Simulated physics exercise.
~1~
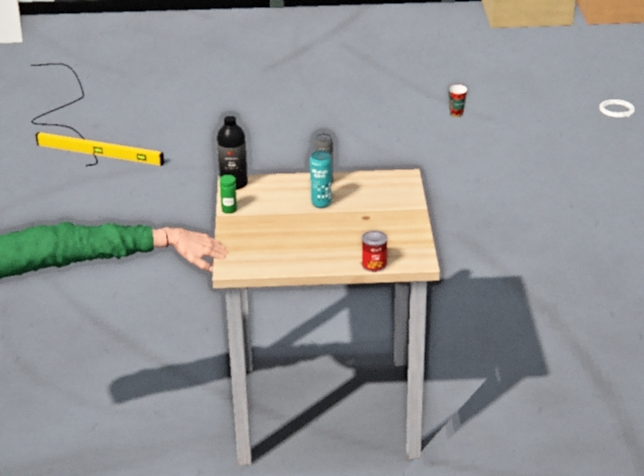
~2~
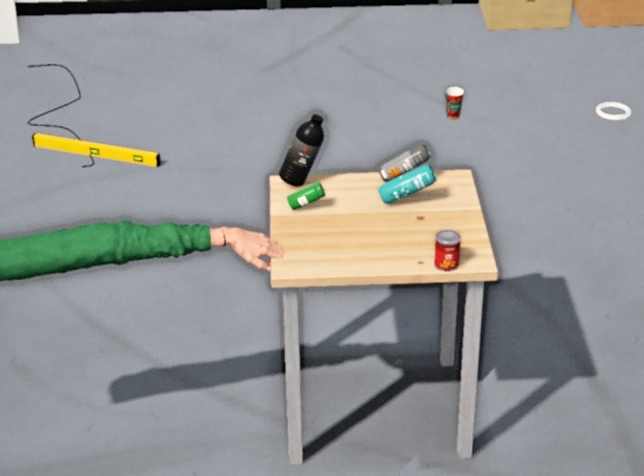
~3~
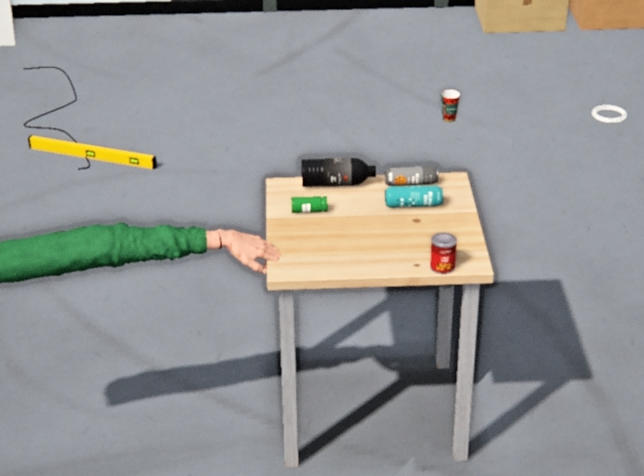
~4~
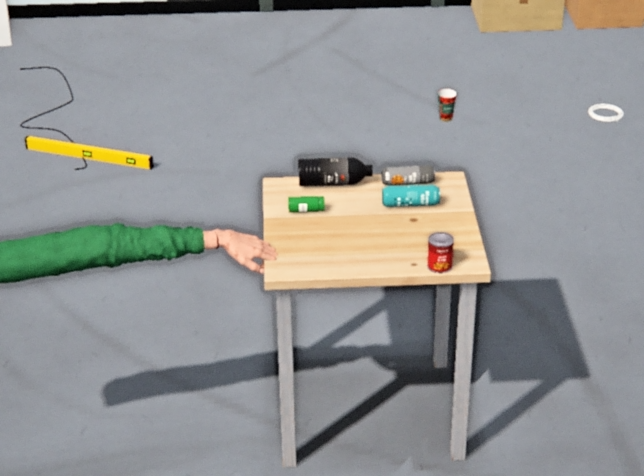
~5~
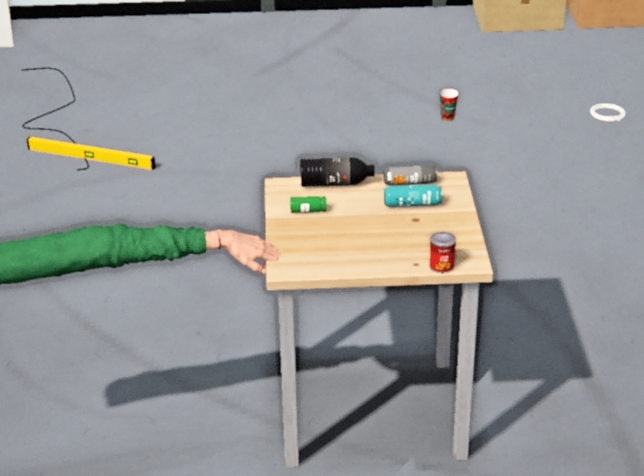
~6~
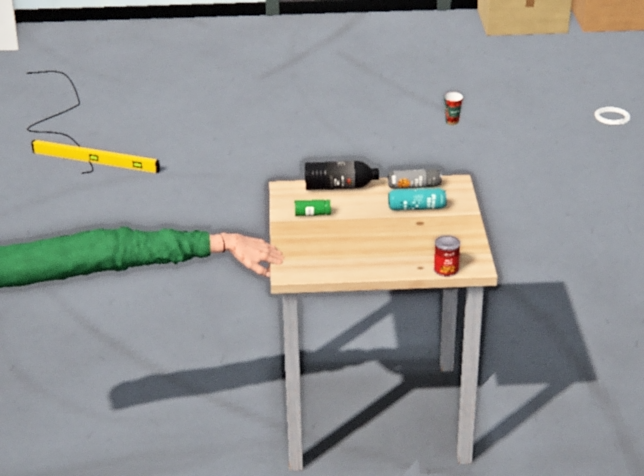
On a grey floor, a green-sleeved arm shoves a wooden table right, toppling bottle, shaker and two cans; red tin stays upright.
